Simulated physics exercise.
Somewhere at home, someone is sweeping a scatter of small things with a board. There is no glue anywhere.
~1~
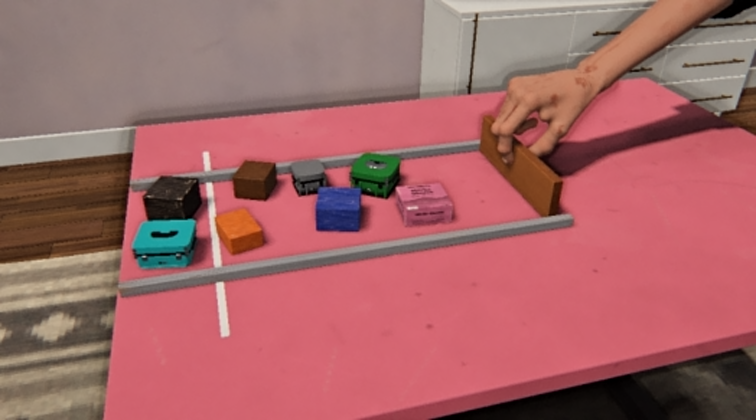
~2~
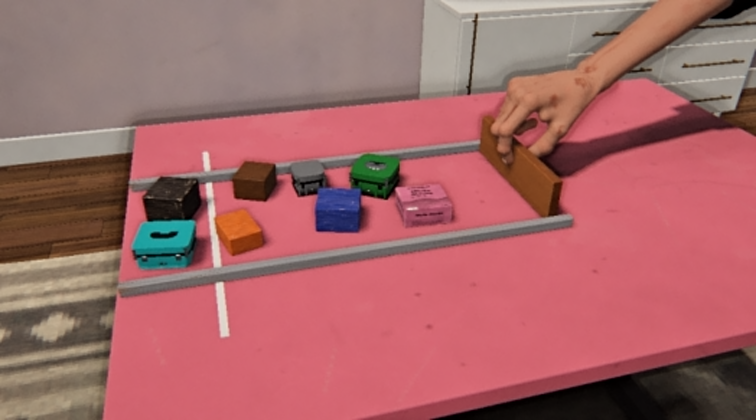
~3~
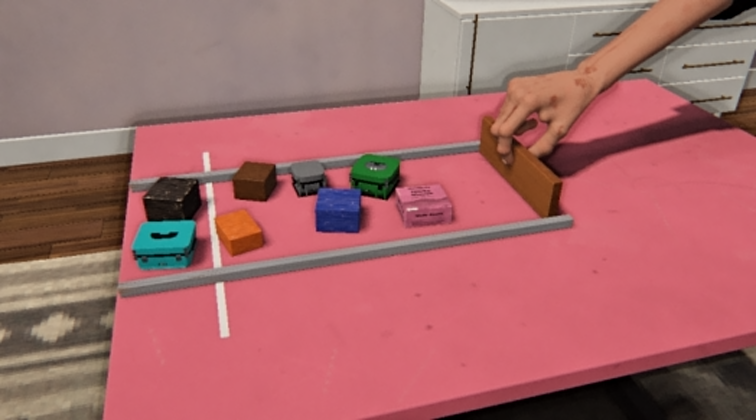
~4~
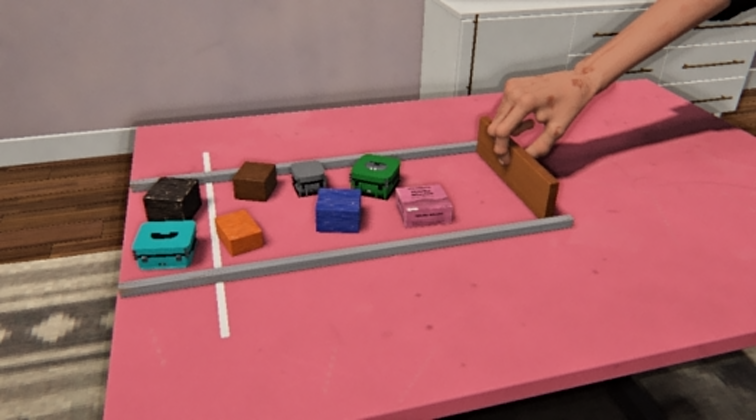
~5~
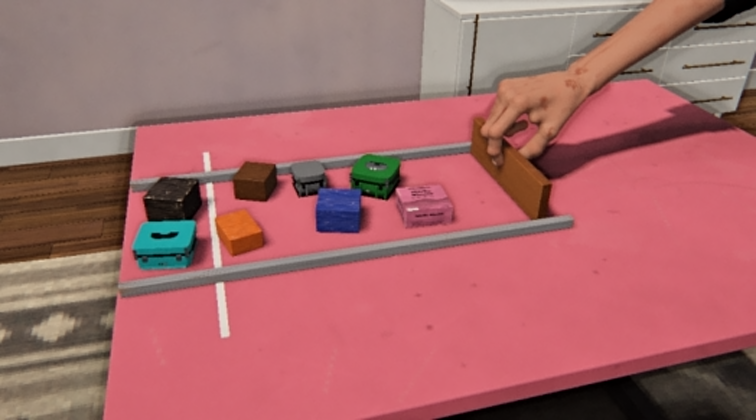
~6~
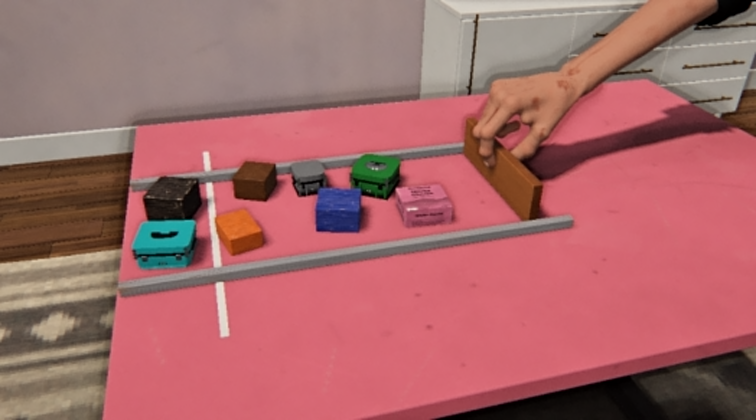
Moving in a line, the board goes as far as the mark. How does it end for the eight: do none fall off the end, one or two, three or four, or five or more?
It ends with three or four off the end.
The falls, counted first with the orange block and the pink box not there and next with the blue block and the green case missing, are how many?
1 and 1.
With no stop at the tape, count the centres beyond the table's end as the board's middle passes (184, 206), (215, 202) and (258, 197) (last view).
The numbers are 5, 4 and 1.
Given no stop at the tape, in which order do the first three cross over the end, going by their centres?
First the turquoise case, next the orange block, then the black block.
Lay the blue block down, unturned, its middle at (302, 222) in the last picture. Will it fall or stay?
It is still up.
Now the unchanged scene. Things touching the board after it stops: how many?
Contact count: 2.
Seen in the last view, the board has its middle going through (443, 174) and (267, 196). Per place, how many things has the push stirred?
At the first place 0, at the second 8.
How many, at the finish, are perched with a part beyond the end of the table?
The overhang total is 1.
Soon after, none off yet; turquoise case at rest near (167, 246); black block at rest near (173, 200); orange block at rest near (239, 232).
After that, none off yet; turquoise case displaced a little near (151, 250); black block at rest near (173, 200); orange block displaced about its own width near (197, 236).
In the end, the number that fall off is three or four; gone, brown block, orange block, black block and turquoise case.
